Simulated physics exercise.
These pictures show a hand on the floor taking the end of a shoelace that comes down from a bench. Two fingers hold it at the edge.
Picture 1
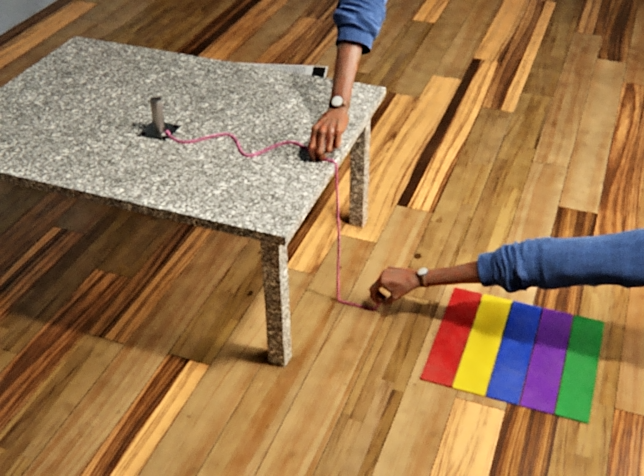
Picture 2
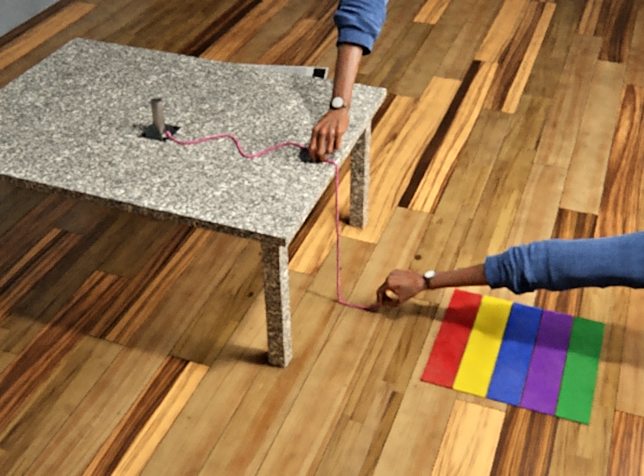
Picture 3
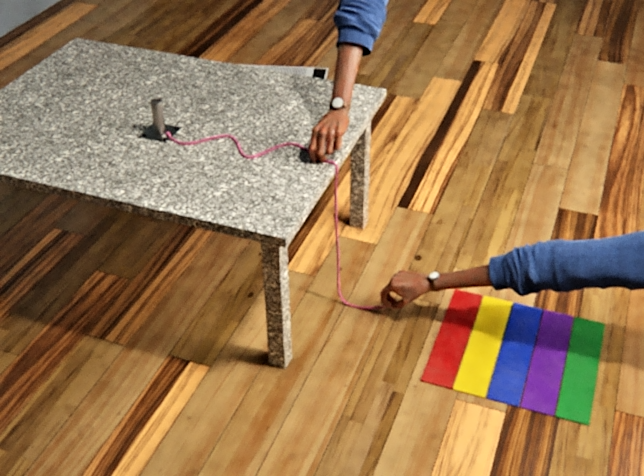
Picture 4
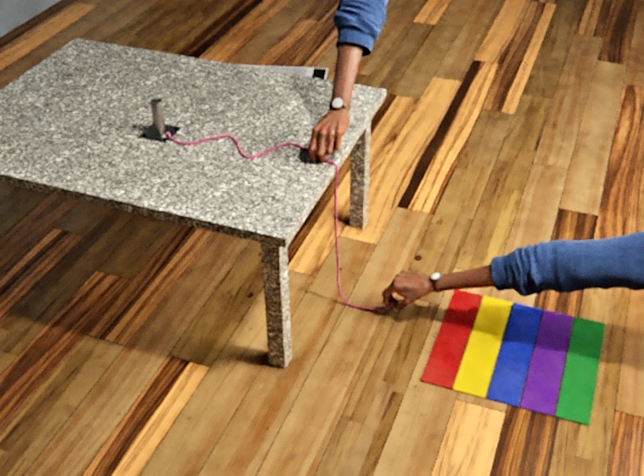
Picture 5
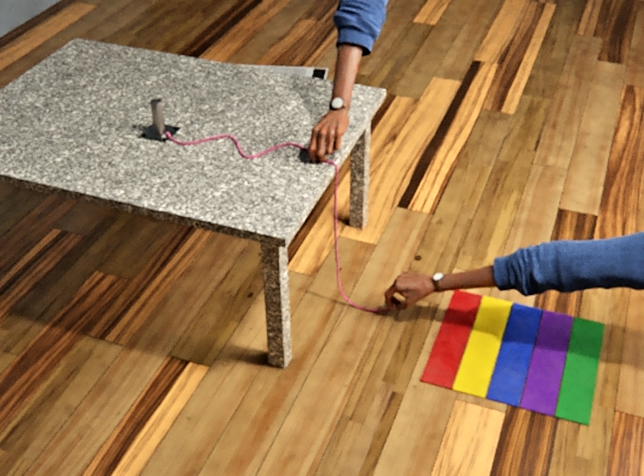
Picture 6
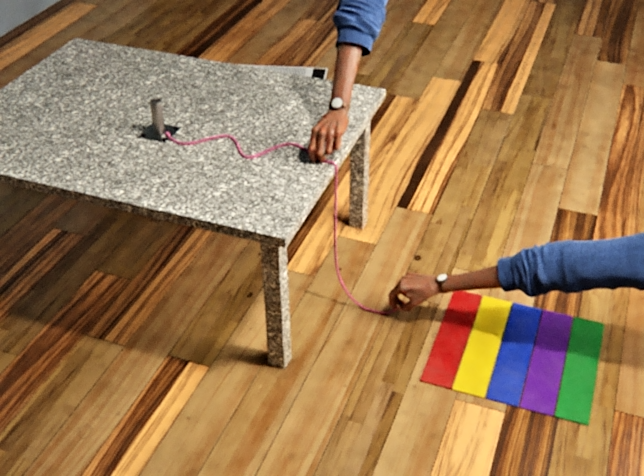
On a speckled bench and wood floor, one hand pins a pink shoelace while another draws its end slightly right toward coloured stripes.
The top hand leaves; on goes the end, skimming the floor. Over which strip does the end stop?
Over purple.
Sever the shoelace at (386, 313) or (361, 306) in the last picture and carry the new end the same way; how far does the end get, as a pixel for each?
The places are (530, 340) and (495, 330).
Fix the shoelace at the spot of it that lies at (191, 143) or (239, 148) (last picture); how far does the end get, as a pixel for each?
Try by try, around (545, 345) and (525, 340).
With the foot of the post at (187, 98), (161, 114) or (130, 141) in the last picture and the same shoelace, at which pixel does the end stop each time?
About (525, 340), (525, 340) and (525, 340).
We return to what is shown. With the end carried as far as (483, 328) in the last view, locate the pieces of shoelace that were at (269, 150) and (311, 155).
About (304, 158), and the other about (340, 186).
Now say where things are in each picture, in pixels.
In the first frame, end (379, 301); red (442, 365); yellow (474, 373); blue (507, 382); purple (541, 390); green (575, 399).
In the second frame, end (386, 304); shoelace through (190, 143) (241, 150) (294, 144) (337, 179) (338, 238) (339, 292).
In the third frame, end (390, 305).
In the fourth frame, end (392, 306); shoelace through (190, 144) (241, 150) (294, 144) (336, 180) (336, 238) (340, 293).
In the fifth frame, end (394, 307).
In the sixth frame, end (398, 308); shoelace through (189, 143) (240, 150) (293, 144) (336, 180) (335, 239) (348, 293).
Soon after, end near (483, 328); over yellow.
After that, end near (525, 338); over blue.
At the stop, end near (551, 345); over purple. The end stops over the purple strip.
